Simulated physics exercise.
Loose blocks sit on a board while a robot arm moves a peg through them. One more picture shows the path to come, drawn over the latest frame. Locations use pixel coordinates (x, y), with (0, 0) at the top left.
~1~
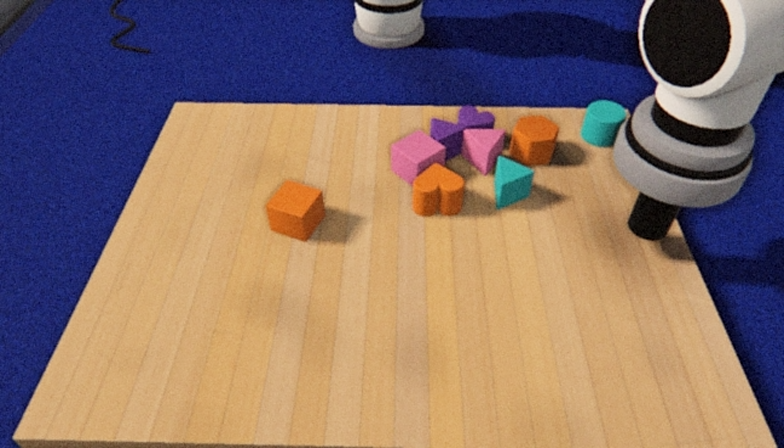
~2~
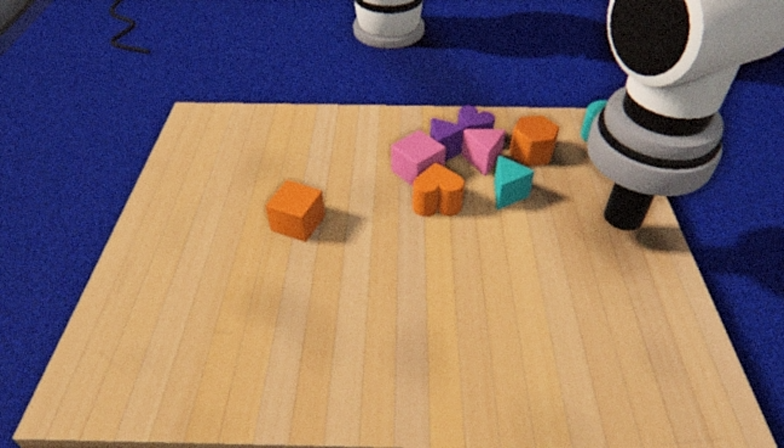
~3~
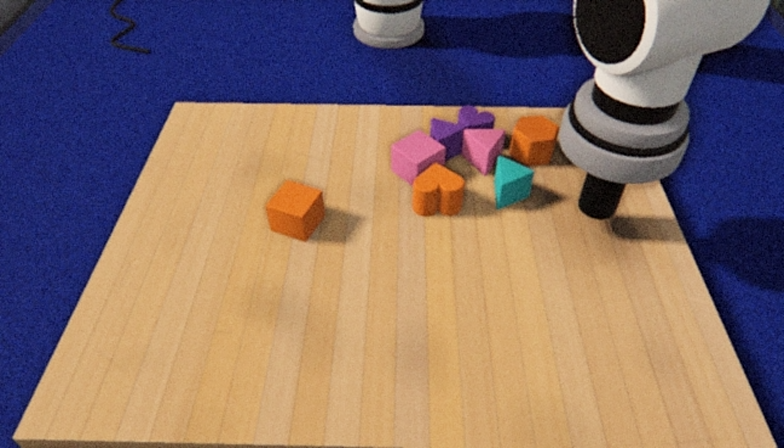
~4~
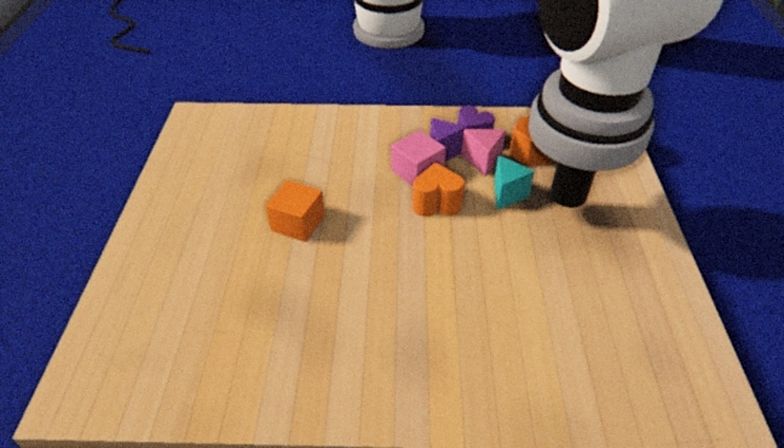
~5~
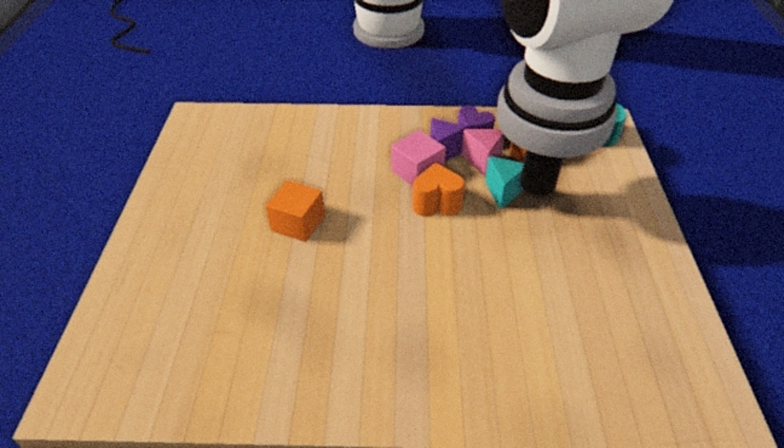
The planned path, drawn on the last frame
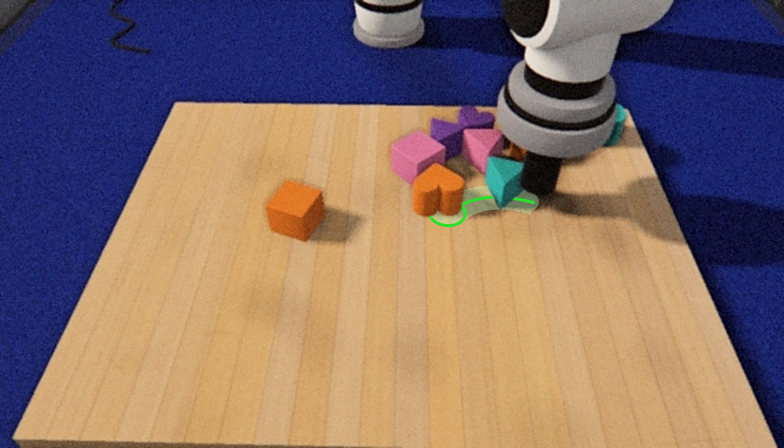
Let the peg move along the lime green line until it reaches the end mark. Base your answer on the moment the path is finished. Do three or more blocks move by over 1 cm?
The answer is no.
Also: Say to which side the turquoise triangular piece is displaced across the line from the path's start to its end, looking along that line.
Facing from start to end, it shifts right.
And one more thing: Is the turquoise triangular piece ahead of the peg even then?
Short answer: No.
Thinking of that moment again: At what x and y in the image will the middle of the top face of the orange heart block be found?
The middle of its upper face should be somewhere near (410, 183).
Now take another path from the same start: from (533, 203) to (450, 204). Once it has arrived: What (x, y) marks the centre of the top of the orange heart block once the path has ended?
The centre of its top face lies at (412, 180).
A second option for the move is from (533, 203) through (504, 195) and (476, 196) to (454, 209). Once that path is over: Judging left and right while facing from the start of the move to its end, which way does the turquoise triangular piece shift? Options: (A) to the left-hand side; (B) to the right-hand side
Correct choice: B.
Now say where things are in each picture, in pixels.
Lower end of the peg (647, 227), tops of blocks, orange heart block (439, 179), pink triangular piece (486, 136), turquoise triangular piece (512, 170), in the first frame.
Peg (623, 218), blocks as before, in the second frame.
Peg (597, 207), blocks as before, in the third frame.
Peg (568, 196), blocks as before, in the fourth frame.
Peg (538, 184), orange heart block (439, 179), pink triangular piece (486, 136), turquoise triangular piece (507, 168), in the fifth frame.
The drawn path runs from (533, 203) through (502, 197) and (472, 201) to (447, 213).
What follows on the original path. One third of the way, peg (505, 178); turquoise triangular piece (480, 160).
Two thirds of the way, peg (474, 182); orange heart block (434, 179); turquoise triangular piece (462, 156), turned 20° clockwise.
At the end, peg (449, 194); orange heart block (410, 183), turned 40° clockwise; pink triangular piece not moved; turquoise triangular piece (462, 156), turned 20° clockwise.
